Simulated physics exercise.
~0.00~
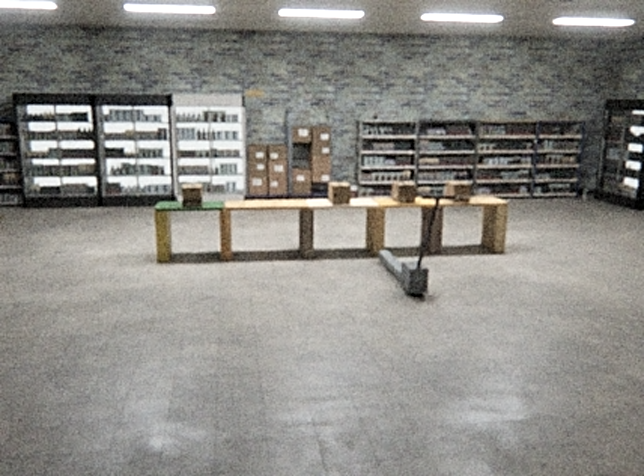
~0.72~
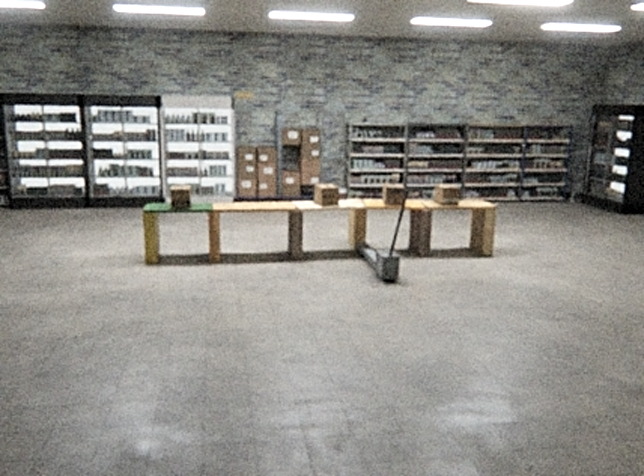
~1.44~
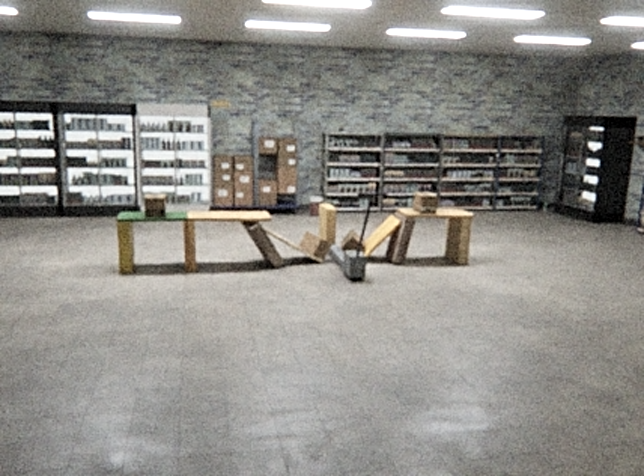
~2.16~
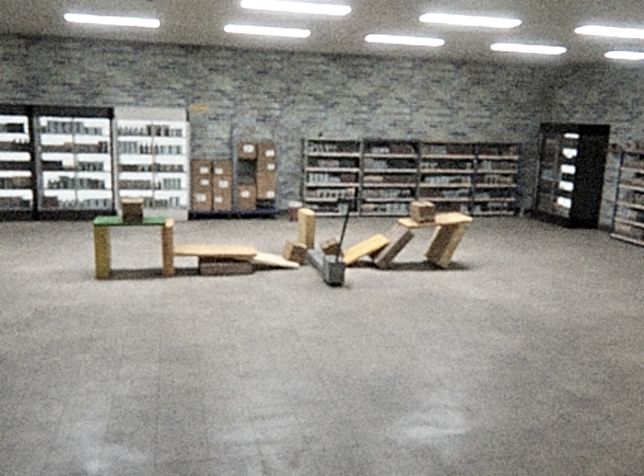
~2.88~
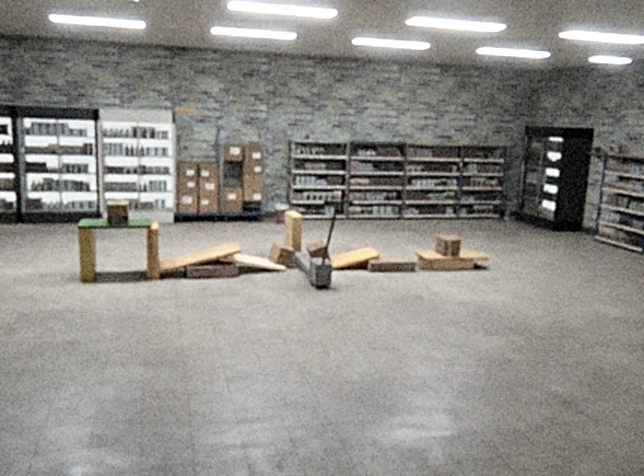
A low wheeled jack with a tall handle pushed in under a long makeshift bench of loose boards and boxes, and the middle sagged and collapsed, then the right end toppled, leaving only the green-topped section at the left standing with its box.
